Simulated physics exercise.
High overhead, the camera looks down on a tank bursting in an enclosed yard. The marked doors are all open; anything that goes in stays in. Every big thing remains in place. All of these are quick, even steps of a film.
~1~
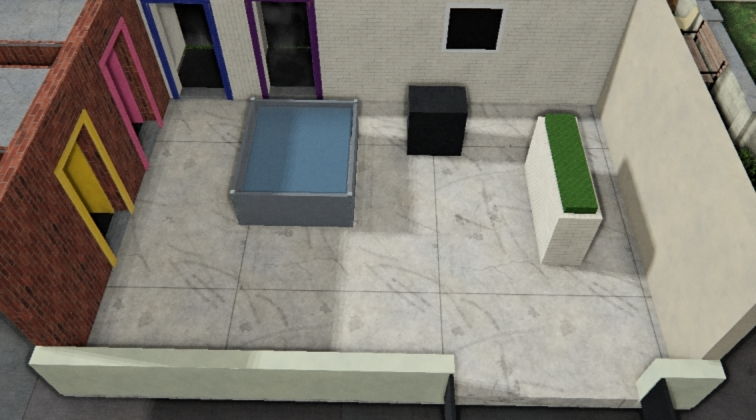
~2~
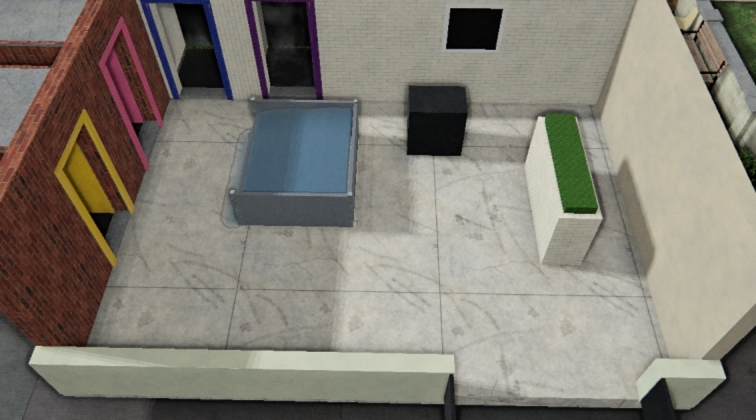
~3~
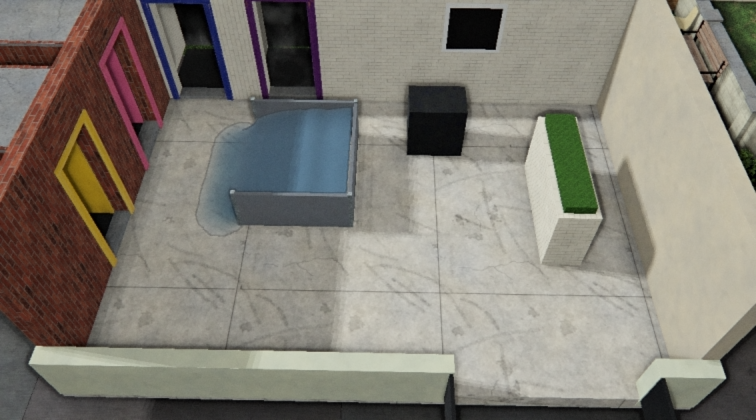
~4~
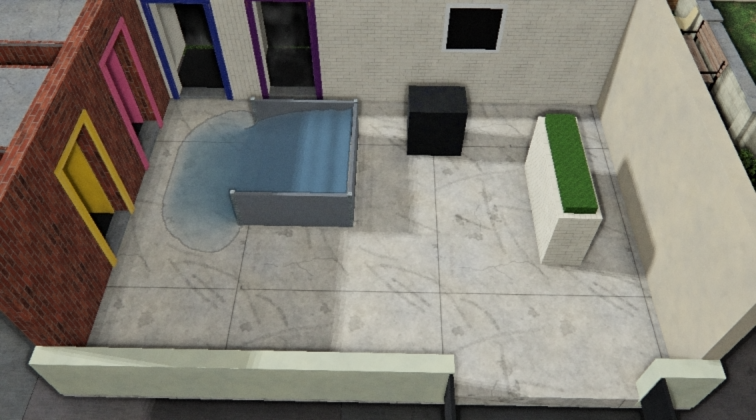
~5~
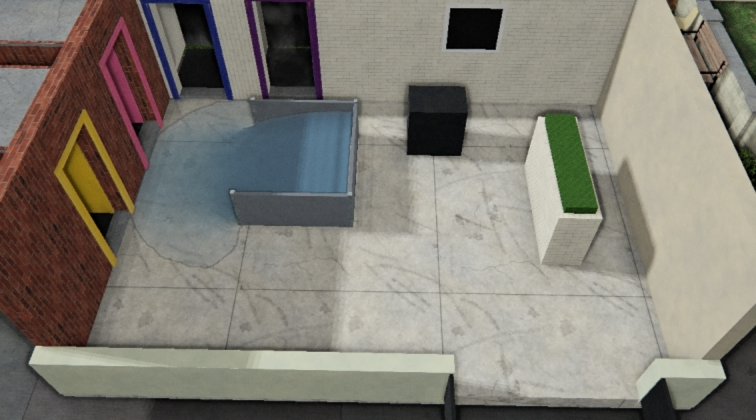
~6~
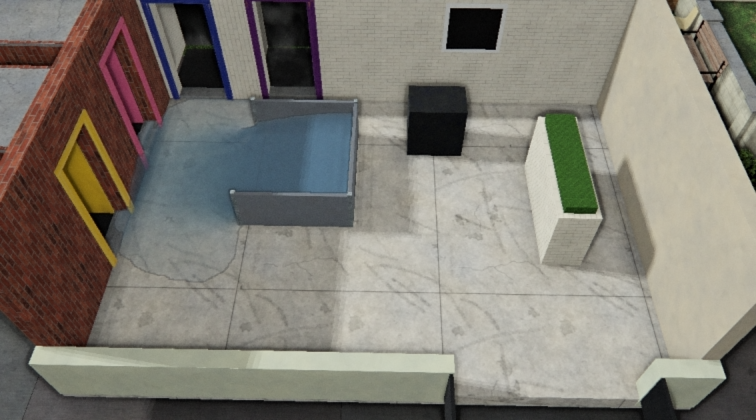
Water pours from the tank's open left side and spreads across the paved yard floor.
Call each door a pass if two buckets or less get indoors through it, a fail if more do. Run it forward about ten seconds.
Pink door: Fail, yellow door: Fail, blue door: Fail, purple door: Pass.
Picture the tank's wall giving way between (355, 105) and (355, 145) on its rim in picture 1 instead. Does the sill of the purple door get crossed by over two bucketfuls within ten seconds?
Purple: Below the limit.
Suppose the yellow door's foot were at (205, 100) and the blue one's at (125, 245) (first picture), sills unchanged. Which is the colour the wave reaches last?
Last: The purple one.
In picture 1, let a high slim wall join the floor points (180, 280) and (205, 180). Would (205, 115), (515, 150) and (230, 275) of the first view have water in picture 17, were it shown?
Taking the three spots in turn, they are inundated, unwetted and inundated.
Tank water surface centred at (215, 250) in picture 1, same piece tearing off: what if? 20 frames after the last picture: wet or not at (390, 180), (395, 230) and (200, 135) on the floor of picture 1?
Spared, spared, hit.
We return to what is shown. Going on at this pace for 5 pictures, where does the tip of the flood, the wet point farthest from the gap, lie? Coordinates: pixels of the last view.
I'd put it around (92, 333).
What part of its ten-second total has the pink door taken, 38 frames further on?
About 100 per cent.
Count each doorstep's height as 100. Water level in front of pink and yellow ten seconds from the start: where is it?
Approx. 20 % then 60 %.
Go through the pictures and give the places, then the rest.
The first frame shows the tank at (299, 148) is whole and still.
In the second frame, the front is at a hidden place, out from the gap at (250, 165).
In the third frame, water pours out at (251, 167) and has run to (241, 125).
In the fourth frame, water pours out at (251, 168) and has run to (209, 122).
In the fifth frame, the front is at (187, 117), out from the gap at (251, 169).
In the sixth frame, water pours out at (251, 169) and has run to (166, 113).
A moment on, water covers 20 % of the floor; the pink door over two buckets in, the yellow door over two buckets in, the blue door under two buckets in, the purple door not reached.
Next, water covers 20 % of the floor; the pink door far over two buckets in, the yellow door far over two buckets in, the blue door far over two buckets in, the purple door not reached.
Then, water covers 35 % of the floor; the pink door far over two buckets in, the yellow door far over two buckets in, the blue door far over two buckets in, the purple door wet at the sill, nothing in.
Later, water covers 75 % of the floor; the pink door far over two buckets in, the yellow door far over two buckets in, the blue door far over two buckets in, the purple door wet at the sill, nothing in.
In the end, water covers 95 % of the floor; the pink door far over two buckets in, the yellow door far over two buckets in, the blue door far over two buckets in, the purple door wet at the sill, nothing in.
